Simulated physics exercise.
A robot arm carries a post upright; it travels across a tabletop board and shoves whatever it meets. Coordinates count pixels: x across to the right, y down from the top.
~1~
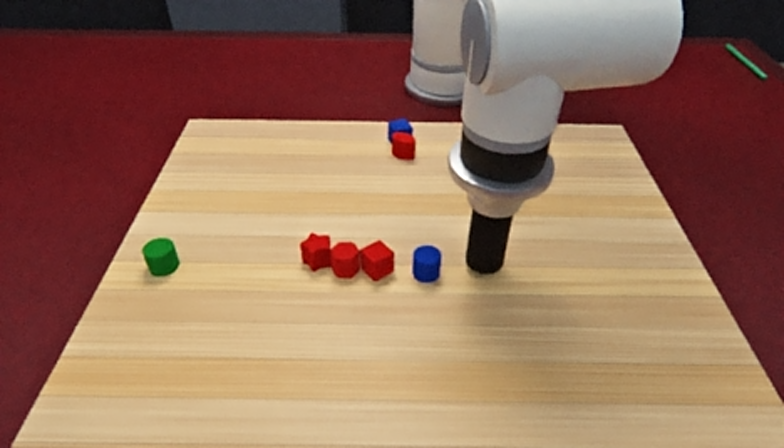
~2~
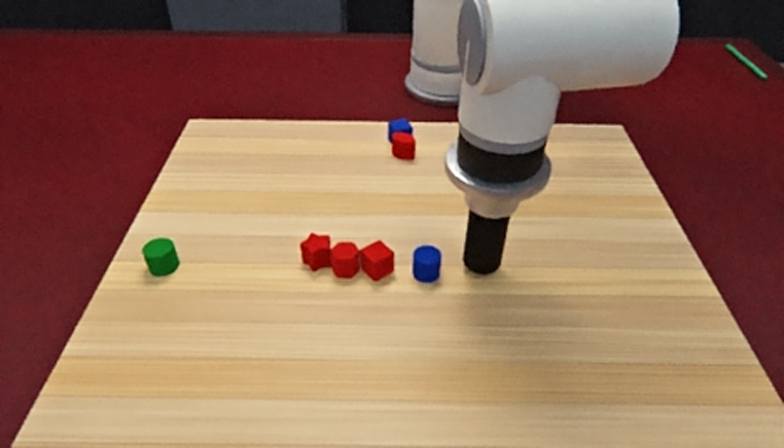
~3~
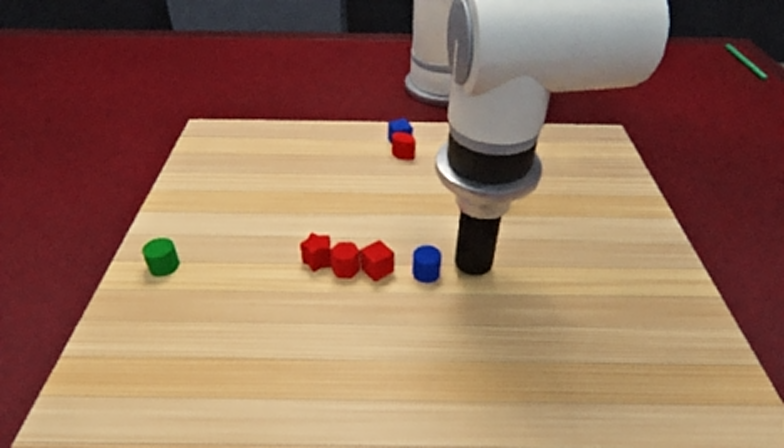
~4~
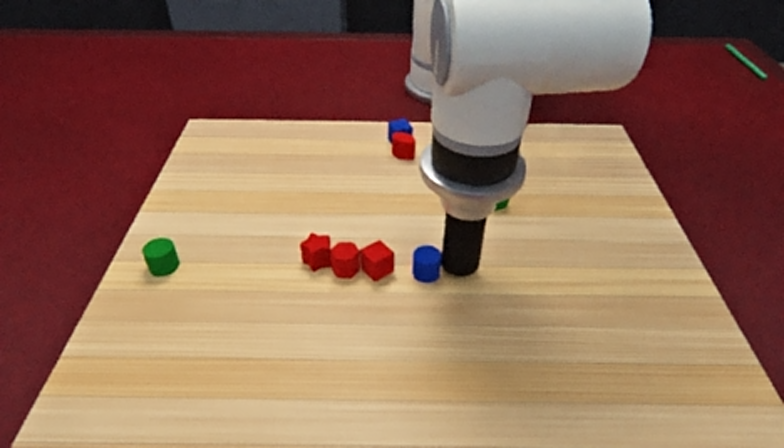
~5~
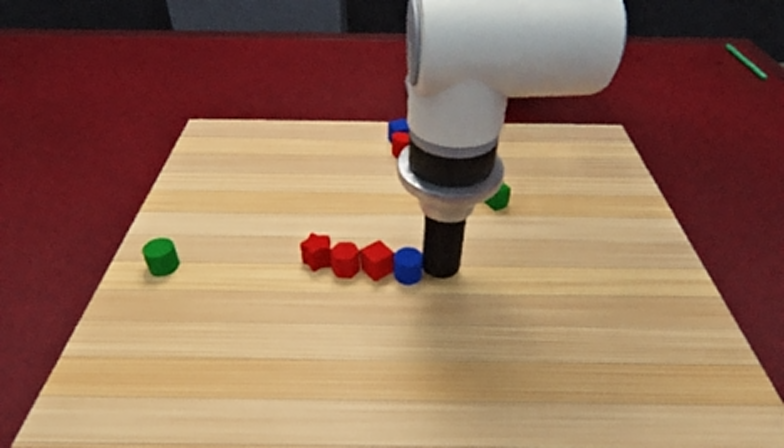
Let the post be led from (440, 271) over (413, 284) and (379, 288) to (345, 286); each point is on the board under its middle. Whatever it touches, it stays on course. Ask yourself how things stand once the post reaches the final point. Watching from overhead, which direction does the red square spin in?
Short answer: Clockwise.
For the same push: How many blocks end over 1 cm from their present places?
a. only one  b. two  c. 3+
Answer: C.
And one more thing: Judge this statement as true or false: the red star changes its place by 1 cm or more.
My answer: True.
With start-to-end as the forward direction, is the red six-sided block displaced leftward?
I'd say no.
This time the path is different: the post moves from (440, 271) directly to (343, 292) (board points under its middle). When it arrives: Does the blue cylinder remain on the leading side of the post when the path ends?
I'd say yes.
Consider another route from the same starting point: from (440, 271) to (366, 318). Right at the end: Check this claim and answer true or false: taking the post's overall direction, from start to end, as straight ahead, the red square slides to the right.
True.
On the path given first. One third of the way, post (413, 278); red star (313, 242), turned 15° clockwise; red six-sided block (337, 250), turned 15° anticlockwise; red square (365, 245), turned 15° clockwise; blue cylinder (379, 261).
Two thirds of the way, post (379, 282); red star (303, 239), turned 30° clockwise; red six-sided block (325, 247), turned 20° anticlockwise; red square (362, 241), turned 35° clockwise; blue cylinder (346, 260).
At the end, post (344, 281); red star (285, 228), turned 30° clockwise; red six-sided block (306, 236), turned 20° anticlockwise; red square (362, 241), turned 35° clockwise; blue cylinder (317, 253).
